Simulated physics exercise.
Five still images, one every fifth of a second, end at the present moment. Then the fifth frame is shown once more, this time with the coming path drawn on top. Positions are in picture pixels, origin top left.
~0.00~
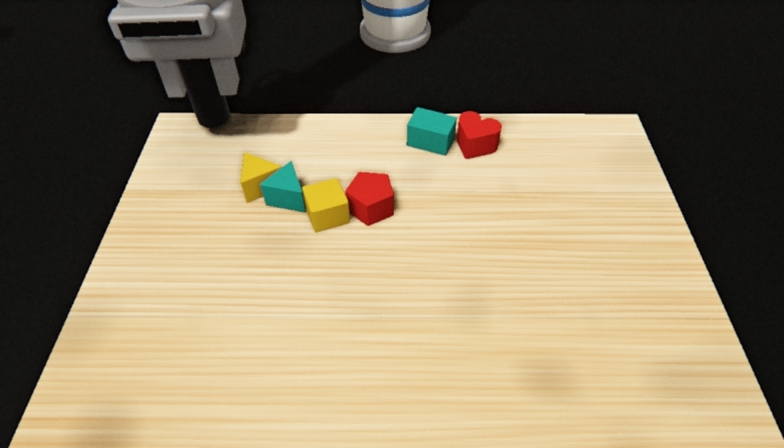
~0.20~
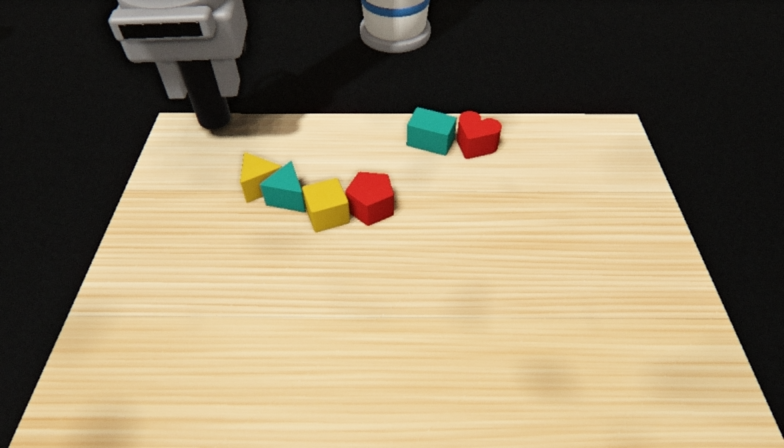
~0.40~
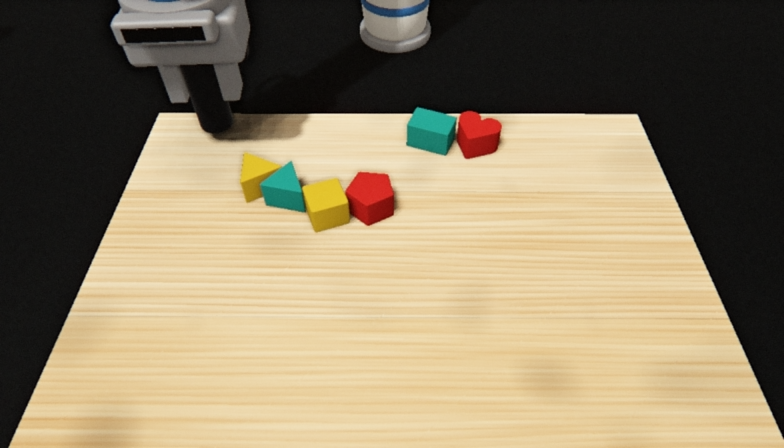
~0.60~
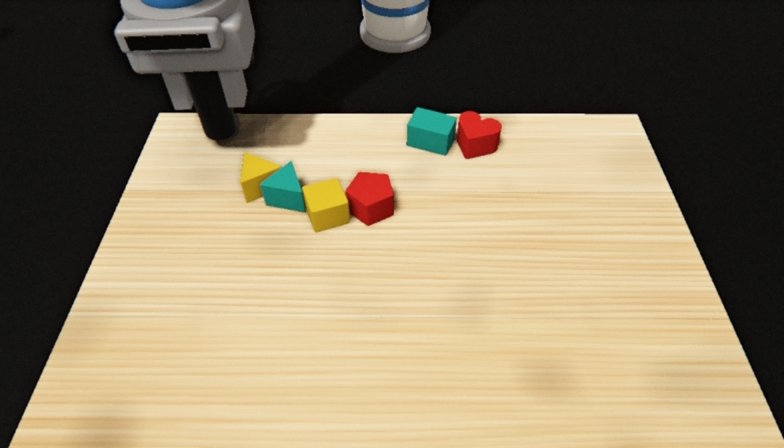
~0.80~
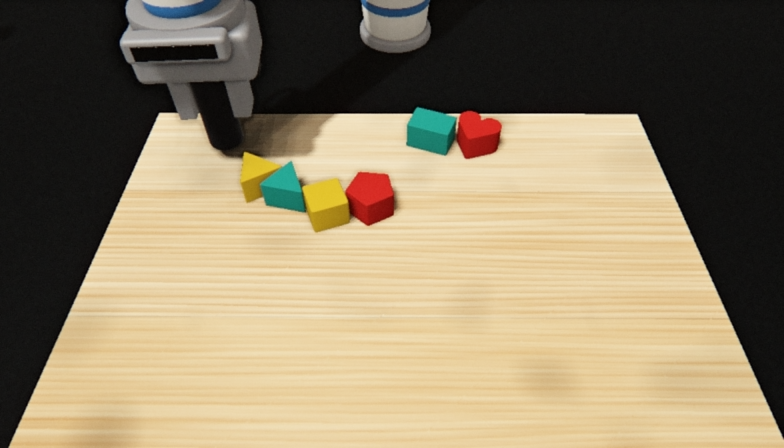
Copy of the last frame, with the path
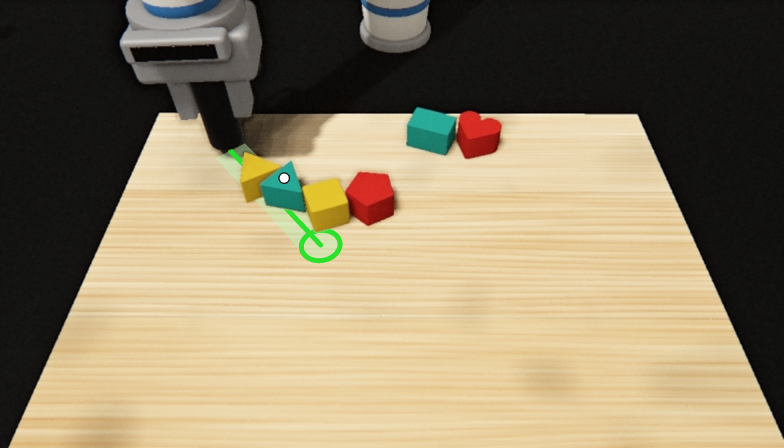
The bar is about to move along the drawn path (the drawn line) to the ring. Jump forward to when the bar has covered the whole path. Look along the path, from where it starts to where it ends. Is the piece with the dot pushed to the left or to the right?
Heads right.
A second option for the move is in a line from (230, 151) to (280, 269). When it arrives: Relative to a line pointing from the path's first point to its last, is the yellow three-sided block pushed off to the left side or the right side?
Well, taking the path from its start to its end as straight ahead, the yellow three-sided block moves to the left.
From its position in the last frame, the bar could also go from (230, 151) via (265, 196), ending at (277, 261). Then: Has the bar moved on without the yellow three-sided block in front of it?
No, I don't think so.
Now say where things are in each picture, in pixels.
The first picture shows lower end of the bar at (214, 119), tops of blocks, yellow three-sided block at (256, 166), turquoise three-sided block at (284, 178), yellow square block at (325, 194), red pentagonal block at (371, 186).
The second picture shows bar at (215, 121), blocks as before.
The third picture shows bar at (218, 124), blocks as before.
The fourth picture shows bar at (222, 131), blocks as before.
The fifth picture shows bar at (227, 141), yellow three-sided block at (256, 166), turquoise three-sided block at (284, 178), yellow square block at (325, 194), red pentagonal block at (371, 186).
The drawn path runs from (230, 151) to (321, 245); the dot is on the turquoise three-sided block.
The first path, step by step. One third of the way, bar at (256, 169); yellow three-sided block at (274, 183); turquoise three-sided block at (292, 198), turned 15° clockwise; yellow square block at (328, 195).
Two thirds of the way, bar at (286, 201); yellow three-sided block at (301, 220); turquoise three-sided block at (304, 244), turned 30° clockwise; yellow square block at (351, 216), turned 65° anticlockwise; red pentagonal block at (378, 187), turned 15° anticlockwise.
At the end, bar at (319, 235); yellow three-sided block at (325, 257), turned 45° clockwise; turquoise three-sided block at (309, 281), turned 70° clockwise; yellow square block at (358, 220), turned 85° anticlockwise; red pentagonal block at (378, 187), turned 15° anticlockwise.
